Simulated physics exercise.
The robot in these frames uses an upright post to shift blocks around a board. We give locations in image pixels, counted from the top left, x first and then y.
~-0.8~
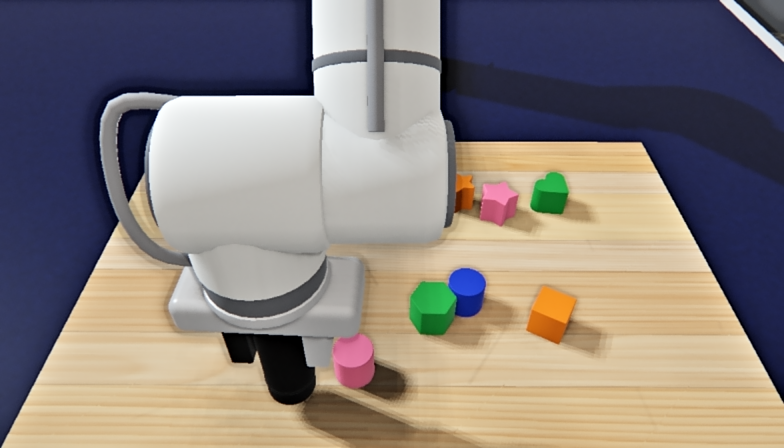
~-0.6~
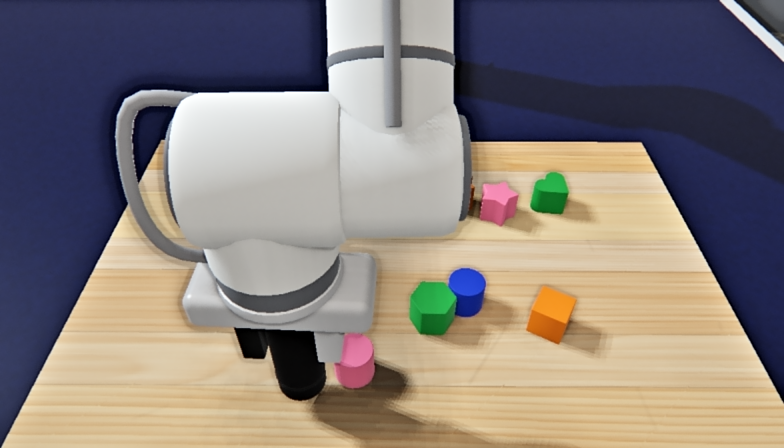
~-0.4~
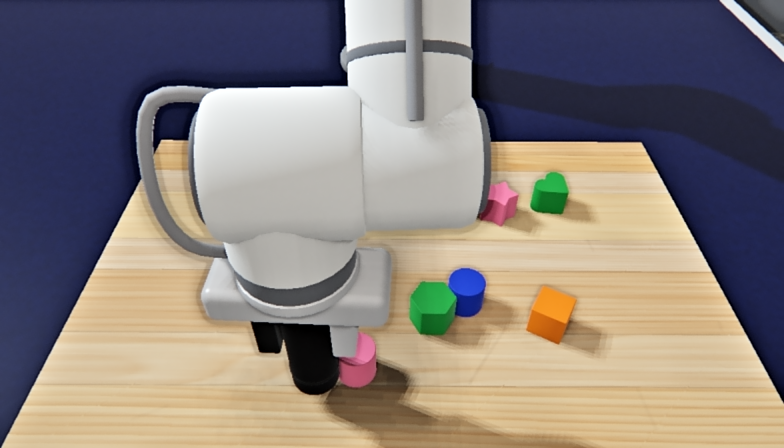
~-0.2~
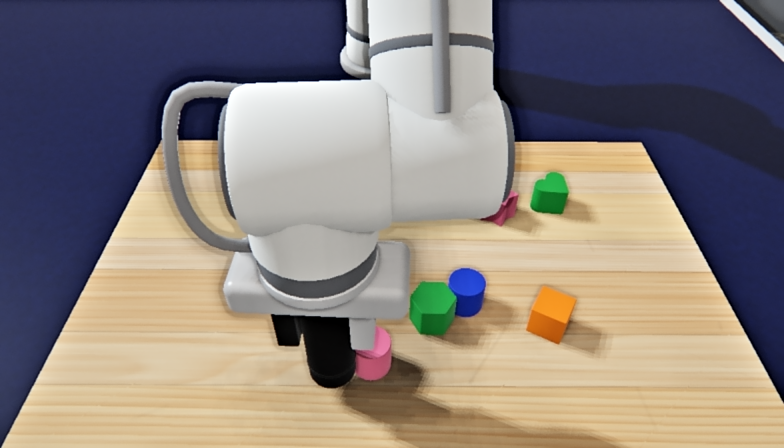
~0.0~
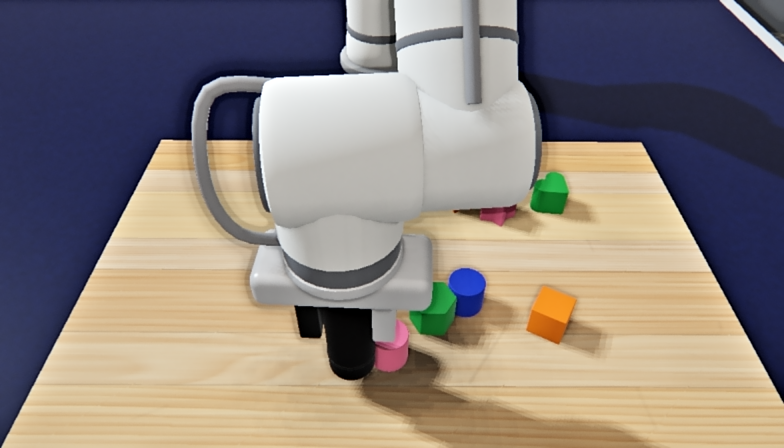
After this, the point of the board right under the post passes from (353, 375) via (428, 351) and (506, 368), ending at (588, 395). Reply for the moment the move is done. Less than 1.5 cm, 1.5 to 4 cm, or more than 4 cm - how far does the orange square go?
The smallest band: Under 1.5 cm.
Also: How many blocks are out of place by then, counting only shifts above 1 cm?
I predict three or more.
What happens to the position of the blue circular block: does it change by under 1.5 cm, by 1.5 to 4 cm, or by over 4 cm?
Between 1.5 and 4 cm.
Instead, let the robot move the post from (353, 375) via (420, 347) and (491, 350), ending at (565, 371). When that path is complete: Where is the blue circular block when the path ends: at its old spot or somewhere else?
In the end it has been moved.
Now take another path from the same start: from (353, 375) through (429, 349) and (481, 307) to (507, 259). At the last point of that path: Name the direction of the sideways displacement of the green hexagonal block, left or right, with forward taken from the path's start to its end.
Well, taking the path from its start to its end as straight ahead, the green hexagonal block moves to the left.
The first path, step by step. One third of the way, post at (429, 338); pink circular block at (465, 314); green hexagonal block at (455, 283), turned 65° anticlockwise; blue circular block at (481, 264).
Two thirds of the way, post at (510, 356); pink circular block at (506, 310); green hexagonal block at (455, 283), turned 65° anticlockwise; blue circular block at (481, 264).
At the end, post at (594, 382); pink circular block at (506, 310); green hexagonal block at (455, 283), turned 65° anticlockwise; blue circular block at (481, 264); orange square not moved.
